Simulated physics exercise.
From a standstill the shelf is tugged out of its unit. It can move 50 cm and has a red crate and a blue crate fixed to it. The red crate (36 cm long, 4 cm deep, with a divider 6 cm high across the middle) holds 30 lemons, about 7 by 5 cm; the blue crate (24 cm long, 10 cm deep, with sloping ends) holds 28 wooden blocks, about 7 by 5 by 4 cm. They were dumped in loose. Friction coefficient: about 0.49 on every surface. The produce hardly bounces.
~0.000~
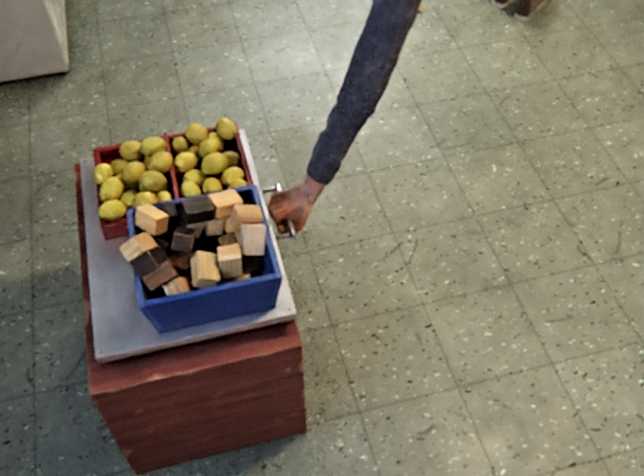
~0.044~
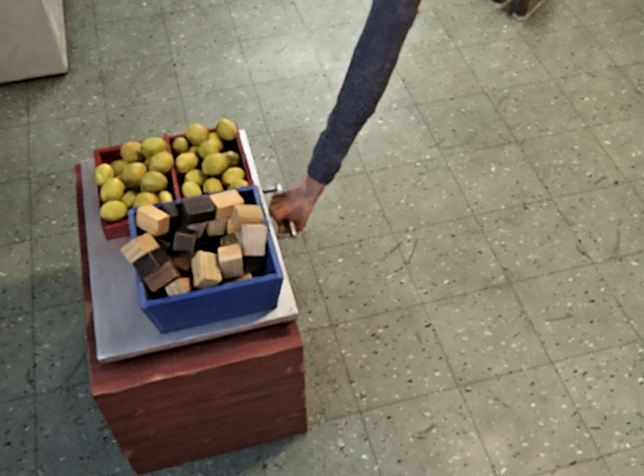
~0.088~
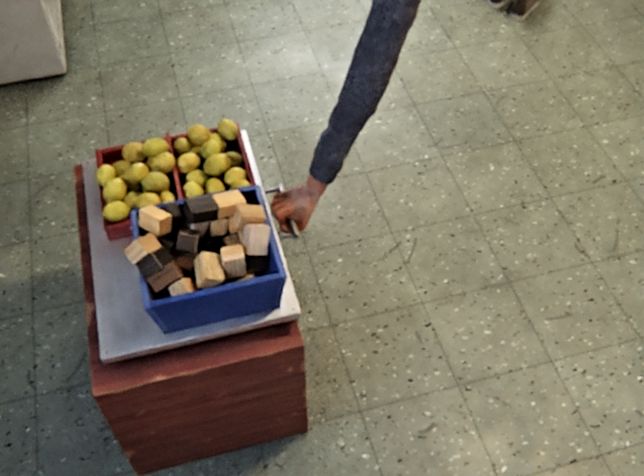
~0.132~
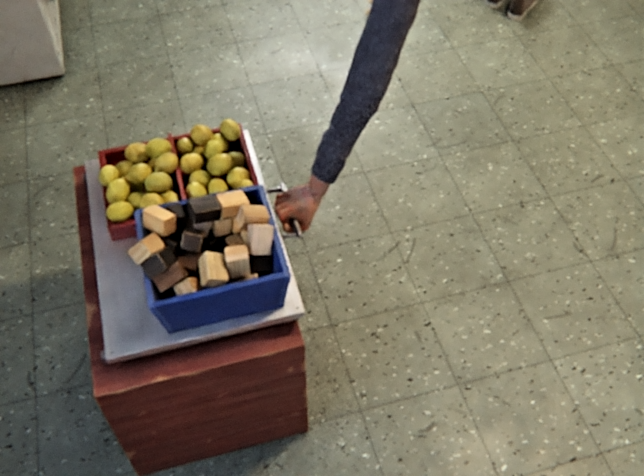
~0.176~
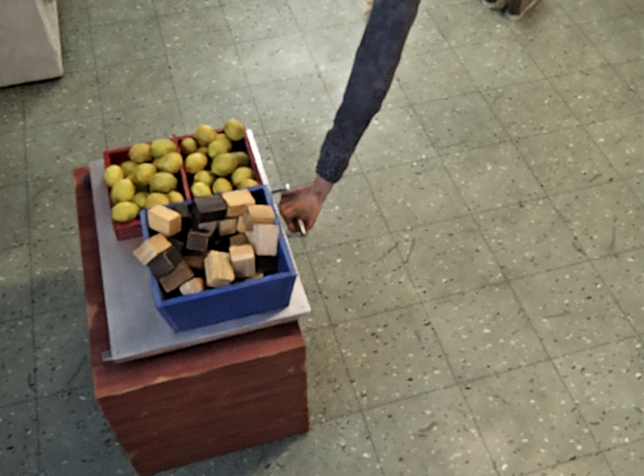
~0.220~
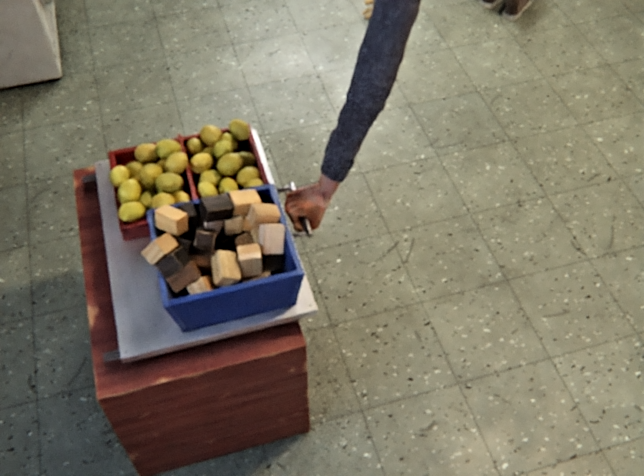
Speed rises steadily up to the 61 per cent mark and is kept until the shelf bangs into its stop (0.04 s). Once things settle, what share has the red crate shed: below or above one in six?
It sheds less than a sixth of them.
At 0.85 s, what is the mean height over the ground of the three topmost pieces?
Some 68 cm up.
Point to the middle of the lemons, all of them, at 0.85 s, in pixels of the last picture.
Around (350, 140).
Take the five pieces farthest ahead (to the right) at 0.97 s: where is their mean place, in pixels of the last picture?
At about (414, 119).
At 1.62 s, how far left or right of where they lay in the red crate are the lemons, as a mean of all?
Some 2 cm rightwards.
After 0.77 s, the shelf hits its stop.
After 0.85 s, the red crate has all 30 and the blue crate is down by 1 of 28.
After 0.97 s, the red crate is down by 1 of 30 and the blue crate is down by 1 of 28.
After 1.19 s, the red crate is down by 2 of 30 and the blue crate is down by 1 of 28.
Outcome (at 1.62 s), the red crate is down by 2 of 30 and the blue crate is down by 1 of 28. Asked share, 2 of 30, 7 per cent.
